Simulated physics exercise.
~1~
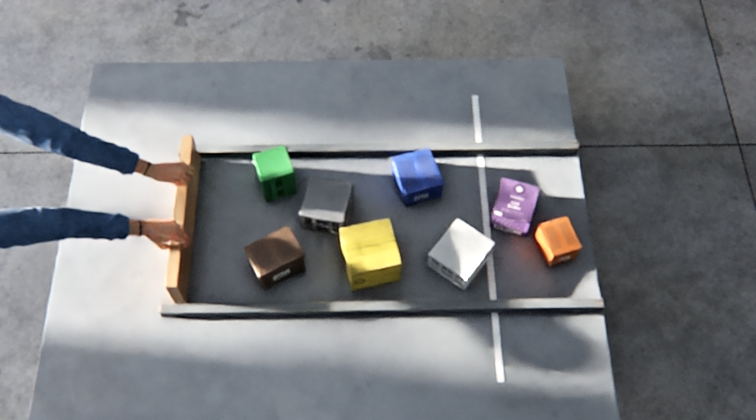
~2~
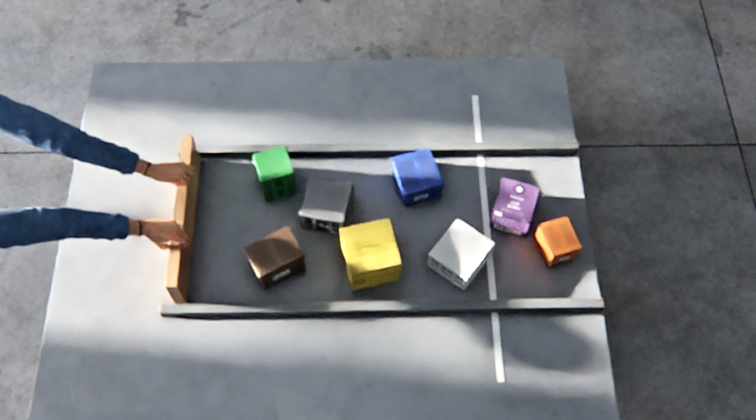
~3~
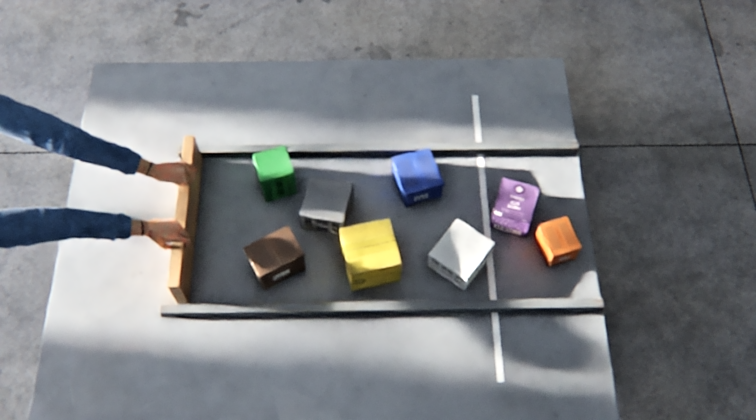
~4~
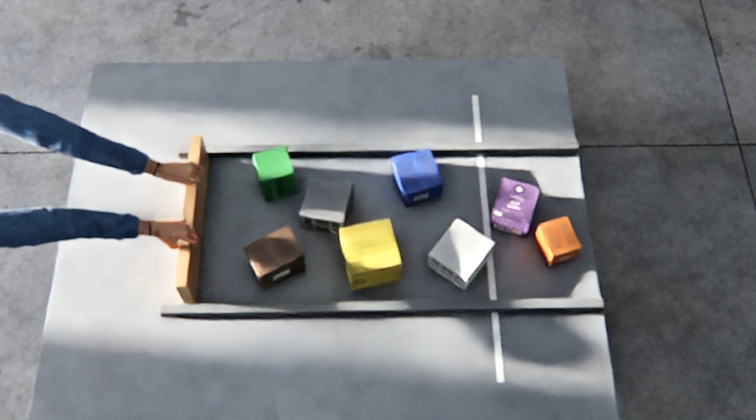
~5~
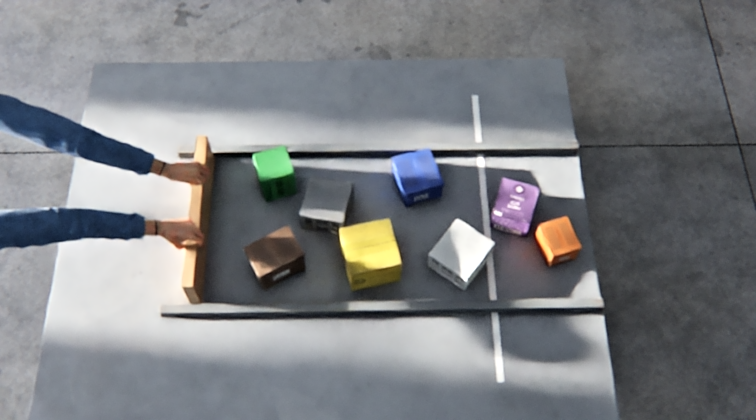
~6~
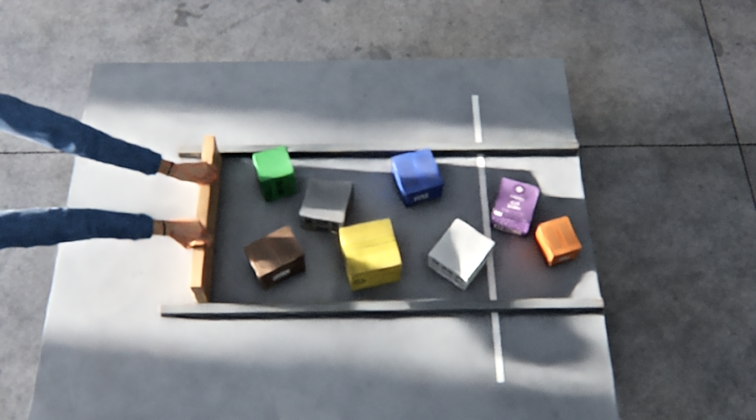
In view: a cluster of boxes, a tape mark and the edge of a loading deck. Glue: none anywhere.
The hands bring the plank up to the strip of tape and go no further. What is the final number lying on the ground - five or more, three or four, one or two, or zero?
Looks to me like the count going over is a one or a two.
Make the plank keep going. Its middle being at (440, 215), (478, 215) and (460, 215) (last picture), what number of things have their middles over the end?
Counts by place: 1 / 2 / 1.
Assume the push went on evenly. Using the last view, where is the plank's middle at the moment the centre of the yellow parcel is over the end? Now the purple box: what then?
Roughly at (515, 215) and roughly at (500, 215).
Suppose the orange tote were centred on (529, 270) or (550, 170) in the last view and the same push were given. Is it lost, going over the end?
In that order, it is pushed off; is not pushed off.
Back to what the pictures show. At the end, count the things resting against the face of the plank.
In total, 3.
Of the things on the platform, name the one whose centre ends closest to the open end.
Foremost, the purple box.
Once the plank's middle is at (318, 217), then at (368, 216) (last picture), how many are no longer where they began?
4 by the first point, 6 by the second.
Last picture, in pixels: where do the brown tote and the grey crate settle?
Result: One about (518, 268), other about (512, 225).
Soon after, none off yet; orange tote at rest near (557, 242); purple box at rest near (514, 208); white crate at rest near (461, 254).
In the end, the number that fall off is one or two; gone, white crate and orange tote.
